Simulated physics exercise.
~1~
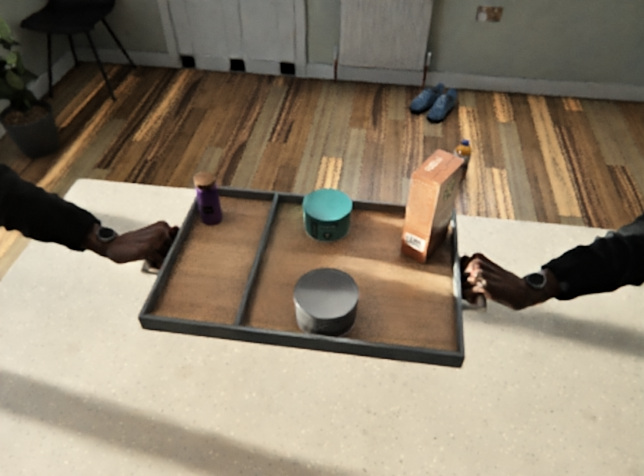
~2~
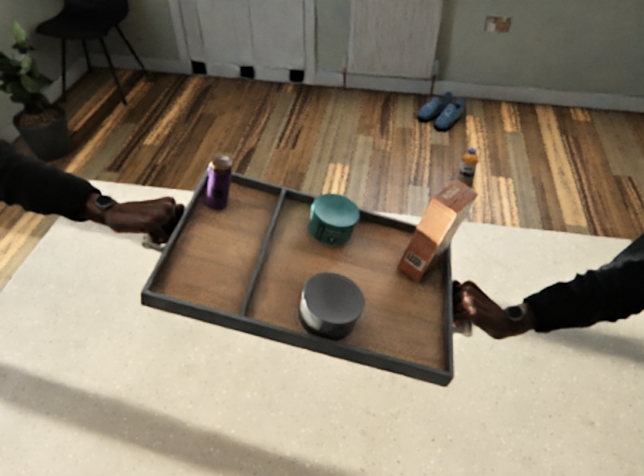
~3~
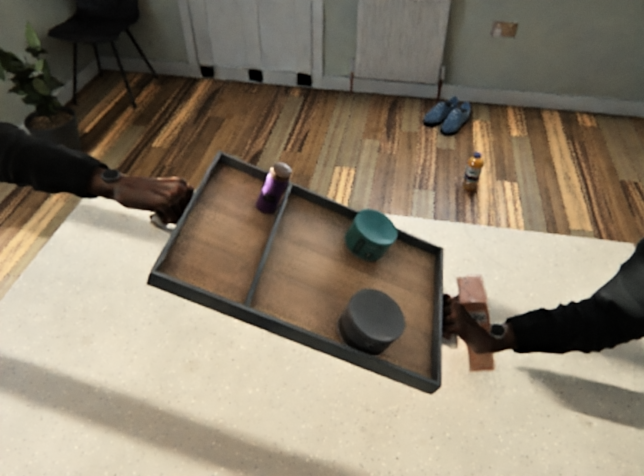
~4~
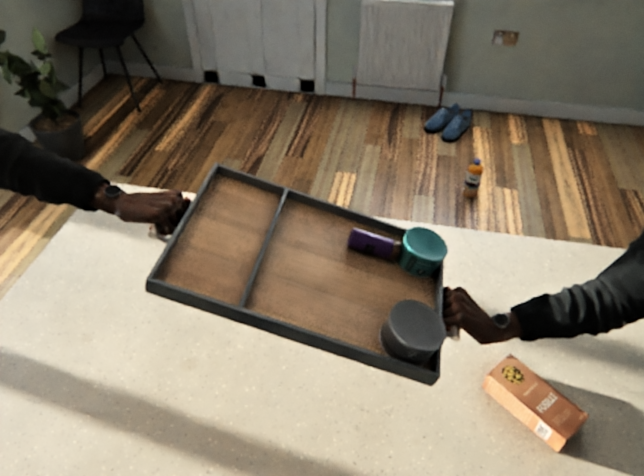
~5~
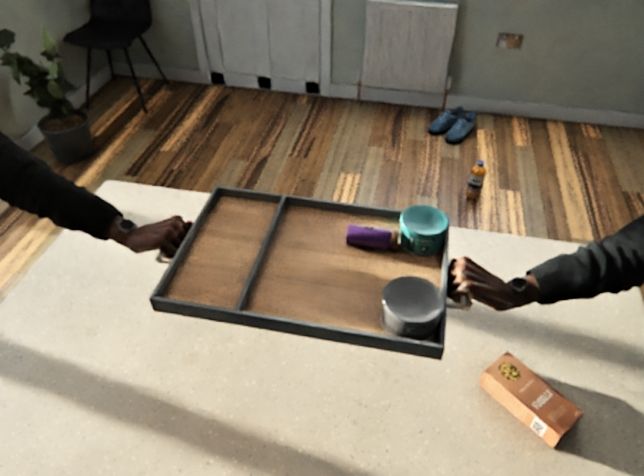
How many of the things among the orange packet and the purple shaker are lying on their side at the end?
Two of them are lying on their side, the orange packet on the table and the purple shaker on the tray.
